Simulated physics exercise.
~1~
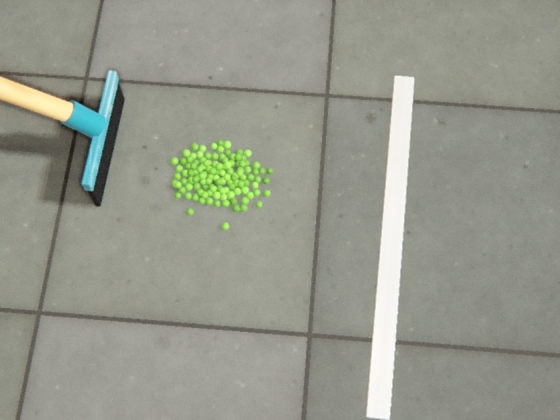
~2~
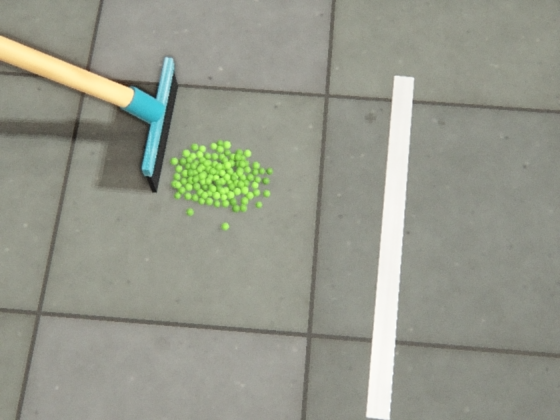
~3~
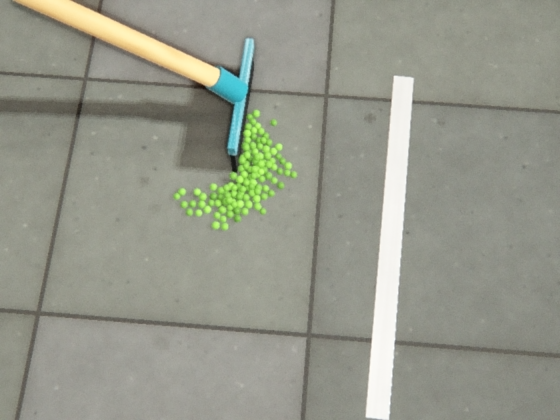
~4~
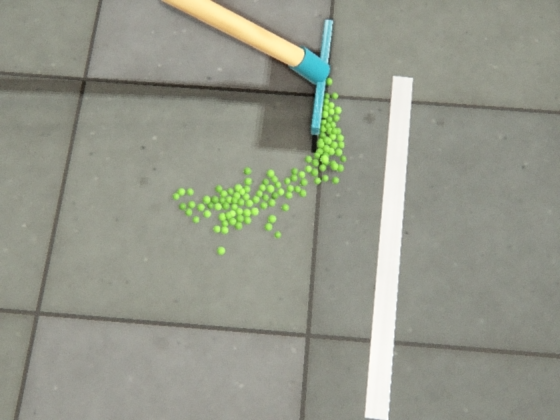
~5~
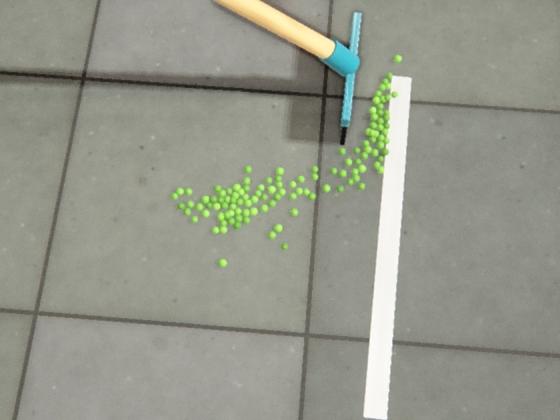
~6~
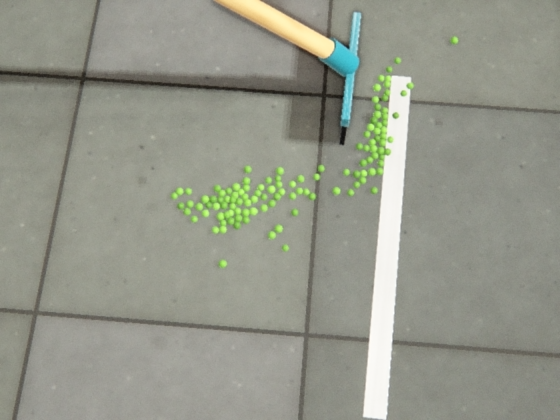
In the video, a teal squeegee on a wooden handle sweeps right across grey tiles, dragging part of a pile of green peas toward a white strip, then stops; most peas remain left of the strip, while a few reach it or scatter past its upper end.
